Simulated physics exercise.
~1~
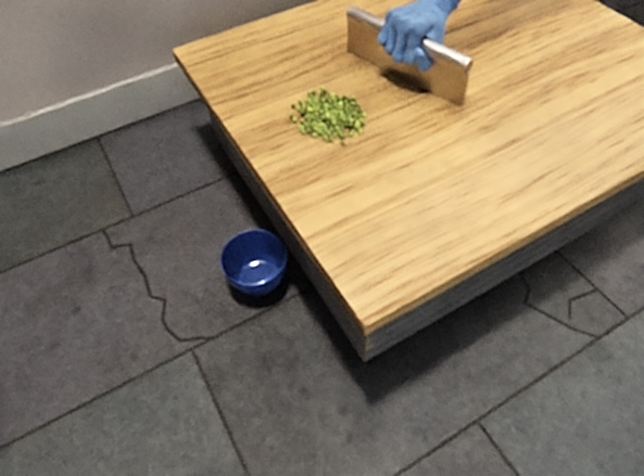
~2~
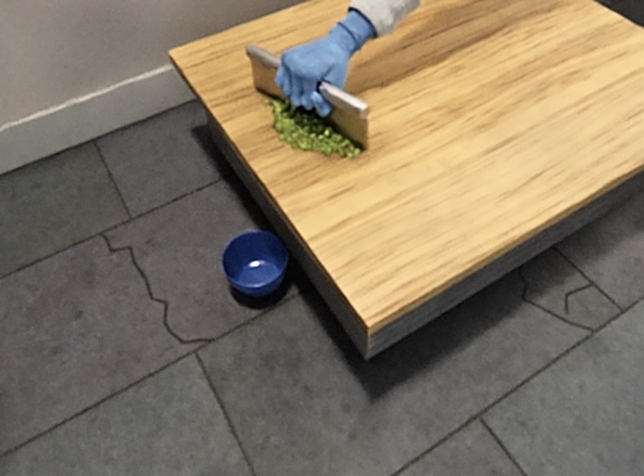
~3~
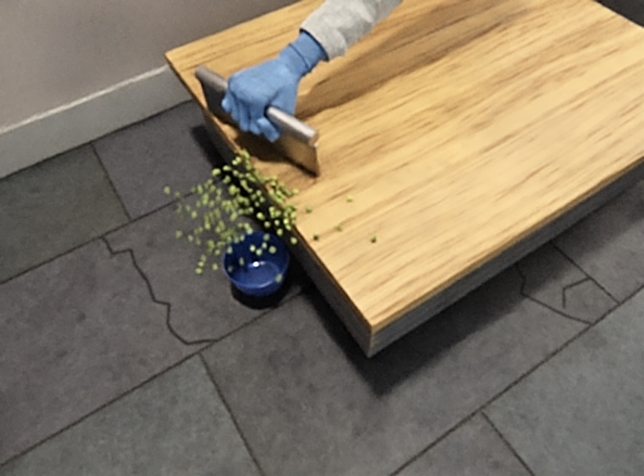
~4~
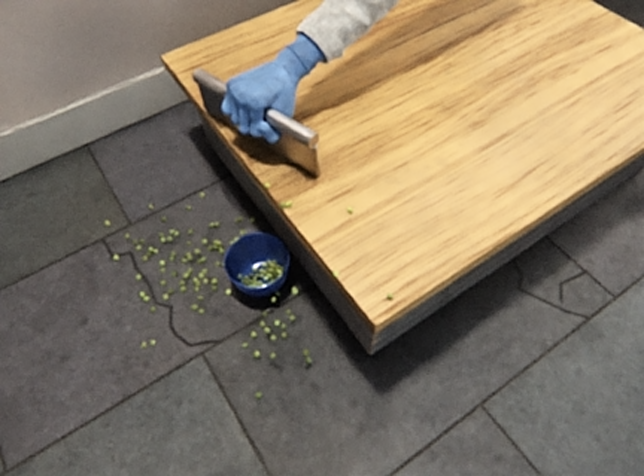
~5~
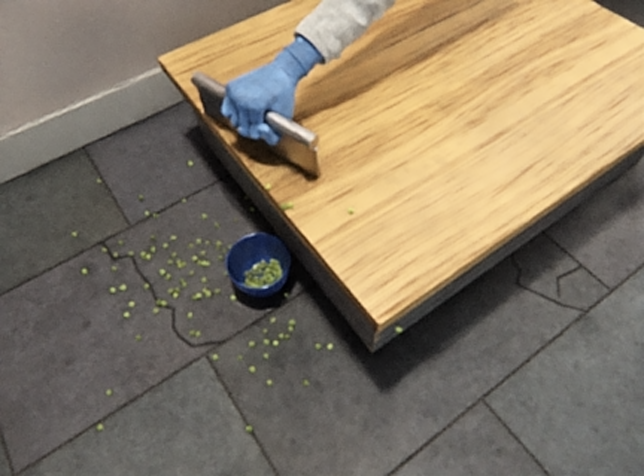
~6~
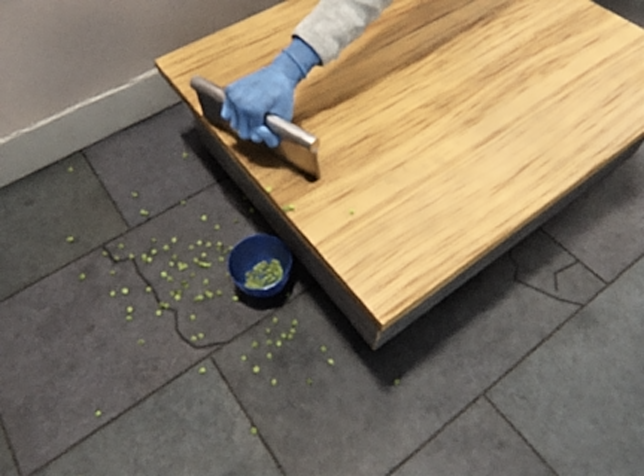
The video shows a blue-gloved hand using a scraper to push a pile of small green pieces left across a wooden surface and over its edge, where some land in a blue bowl while most scatter across the dark tiled floor around it.
